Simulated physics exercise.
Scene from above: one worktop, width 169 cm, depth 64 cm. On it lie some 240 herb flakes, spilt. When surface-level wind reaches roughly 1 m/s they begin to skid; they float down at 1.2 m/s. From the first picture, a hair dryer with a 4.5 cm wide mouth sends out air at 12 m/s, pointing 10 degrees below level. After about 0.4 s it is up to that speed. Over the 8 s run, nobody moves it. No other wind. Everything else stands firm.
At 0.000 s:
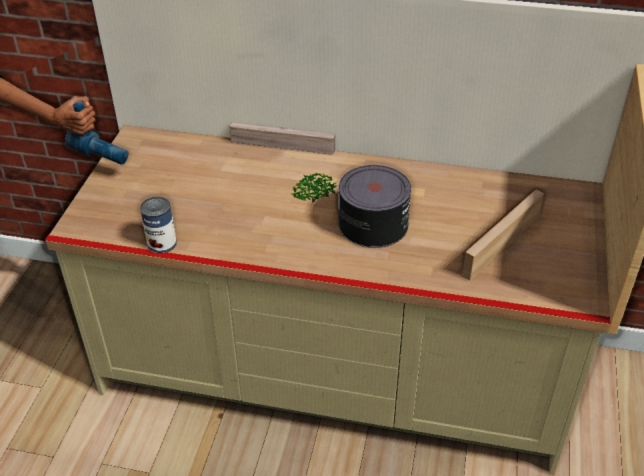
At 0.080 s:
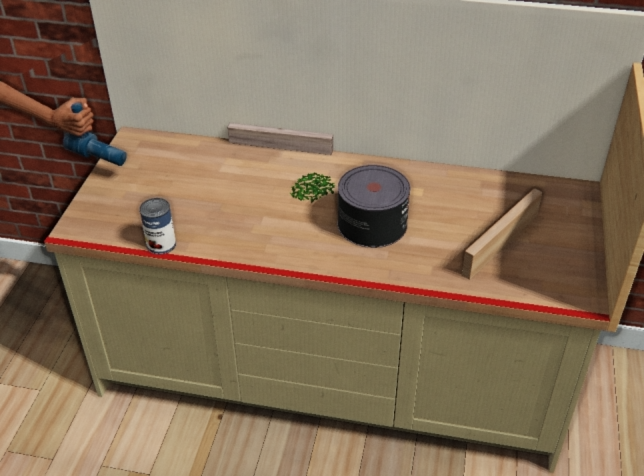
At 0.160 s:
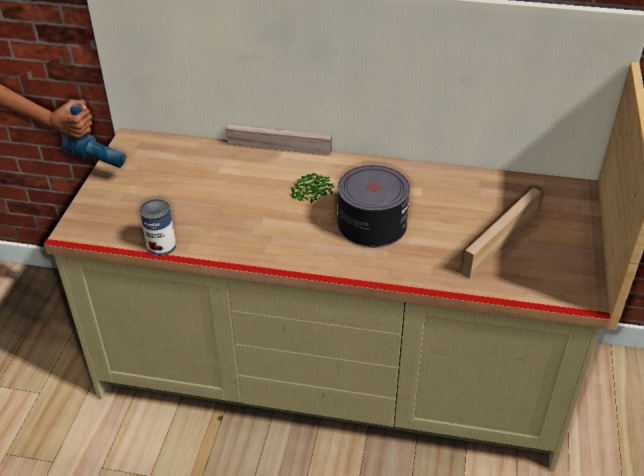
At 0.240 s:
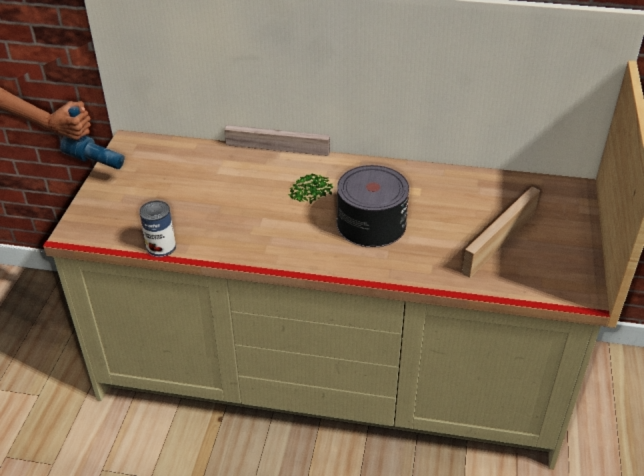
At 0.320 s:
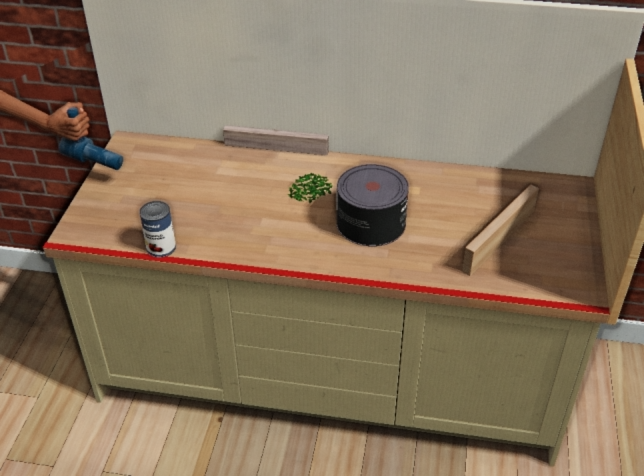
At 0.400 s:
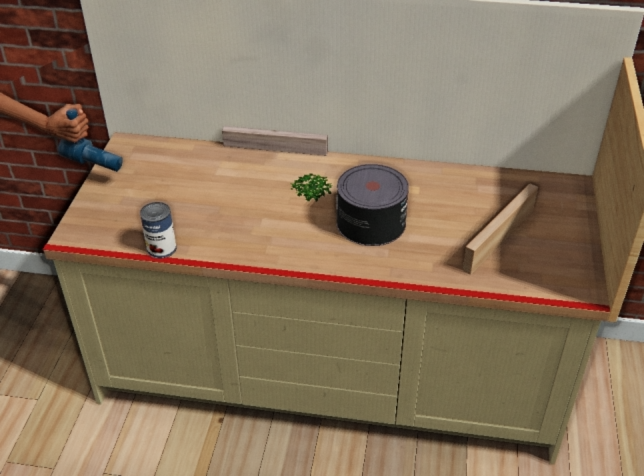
On a wooden worktop above pale green cabinets, a hand at the left holds a blue hair dryer towards a small pile of green herb flakes beside a large black tin; almost nothing moves, then a few flakes shift slightly.
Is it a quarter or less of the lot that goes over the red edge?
Yes, a quarter or less.
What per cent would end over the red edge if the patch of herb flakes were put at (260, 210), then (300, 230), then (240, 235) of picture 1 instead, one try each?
In turn about 50 %, 90 %, 100 %.
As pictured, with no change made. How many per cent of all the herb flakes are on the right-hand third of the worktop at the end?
Roughly 100 %.
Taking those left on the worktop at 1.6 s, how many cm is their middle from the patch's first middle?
I'd say close to 55 cm.
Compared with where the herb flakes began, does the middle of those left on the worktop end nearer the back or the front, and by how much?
The middle sits nearer the rear edge now, some 20 cm away from where it began.
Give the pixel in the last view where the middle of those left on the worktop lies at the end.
The middle sits near pixel (554, 177).
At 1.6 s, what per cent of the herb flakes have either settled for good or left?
The share is about 0 %.
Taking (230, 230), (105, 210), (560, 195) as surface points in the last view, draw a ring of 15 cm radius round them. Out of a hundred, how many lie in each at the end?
0 %, 0 %, 70 %.
After 1.6 s, 100 % are on the move or not yet settled, 0 % are over the red edge; the middle of those still in play is near (467, 173).
After 2.6 s, 92 % are on the move or not yet settled, 0 % are over the red edge; the middle of those still in play is near (538, 176).
After 4.4 s, 69 % are on the move or not yet settled, 0 % are over the red edge; the middle of those still in play is near (549, 176).
After 8.0 s, at the end, 0 % are over the red edge; the middle of those still in play is near (554, 177).
